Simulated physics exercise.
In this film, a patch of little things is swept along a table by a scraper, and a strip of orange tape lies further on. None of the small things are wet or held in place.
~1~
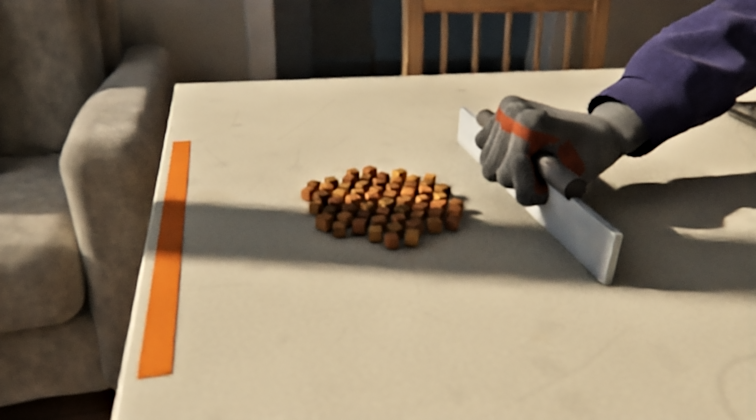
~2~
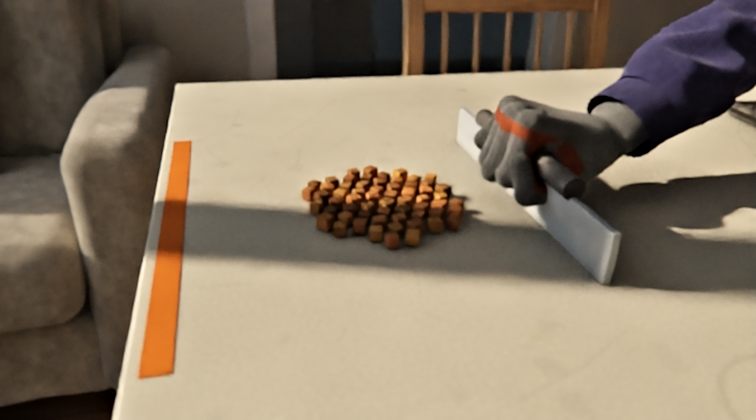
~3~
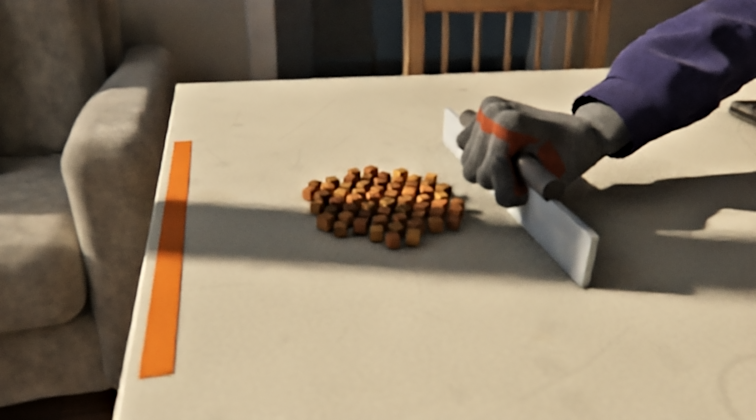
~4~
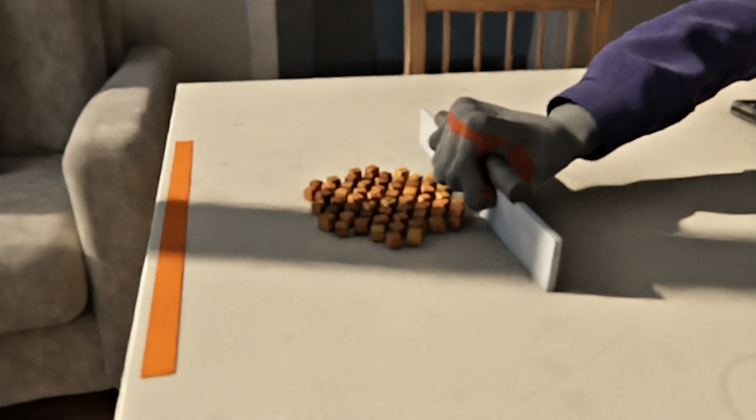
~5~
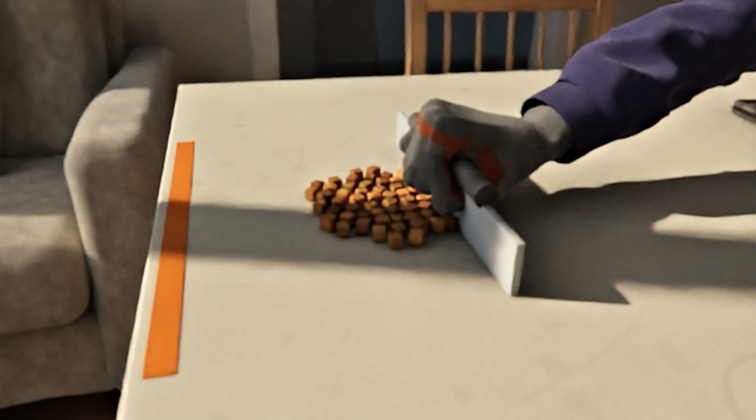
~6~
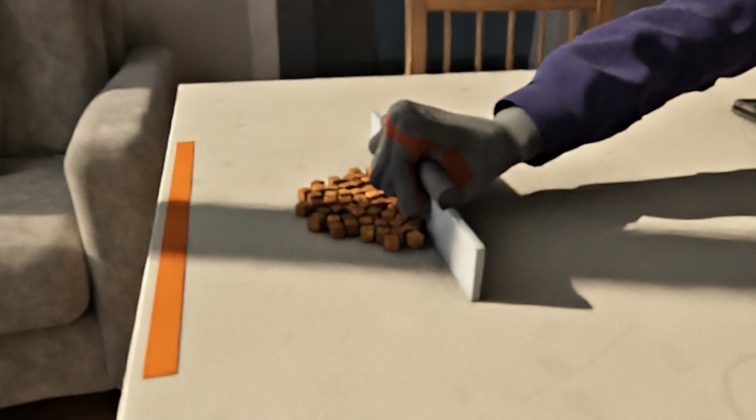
A gloved hand in a purple sleeve held a pale scraper on a table, then slid it left into a patch of small brown cubes, bunching them and pushing them a little toward an orange strip.
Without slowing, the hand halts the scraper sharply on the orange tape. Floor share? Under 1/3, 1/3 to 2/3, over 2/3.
Over 2/3.
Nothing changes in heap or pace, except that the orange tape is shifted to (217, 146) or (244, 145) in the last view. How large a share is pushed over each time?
First try about 30 per cent, second about 10 per cent.
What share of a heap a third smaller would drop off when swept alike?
It comes out near 100 per cent of the heap.
Just after the last frame, scraper still moving, near (286, 172); heap all on the table, its front near (180, 228).
A moment on, scraper stopped at the orange tape; heap the larger part over the edge.
Further on, scraper stopped at the orange tape; heap every one over the edge.
When it is over, scraper stopped at the orange tape; heap every one over the edge.
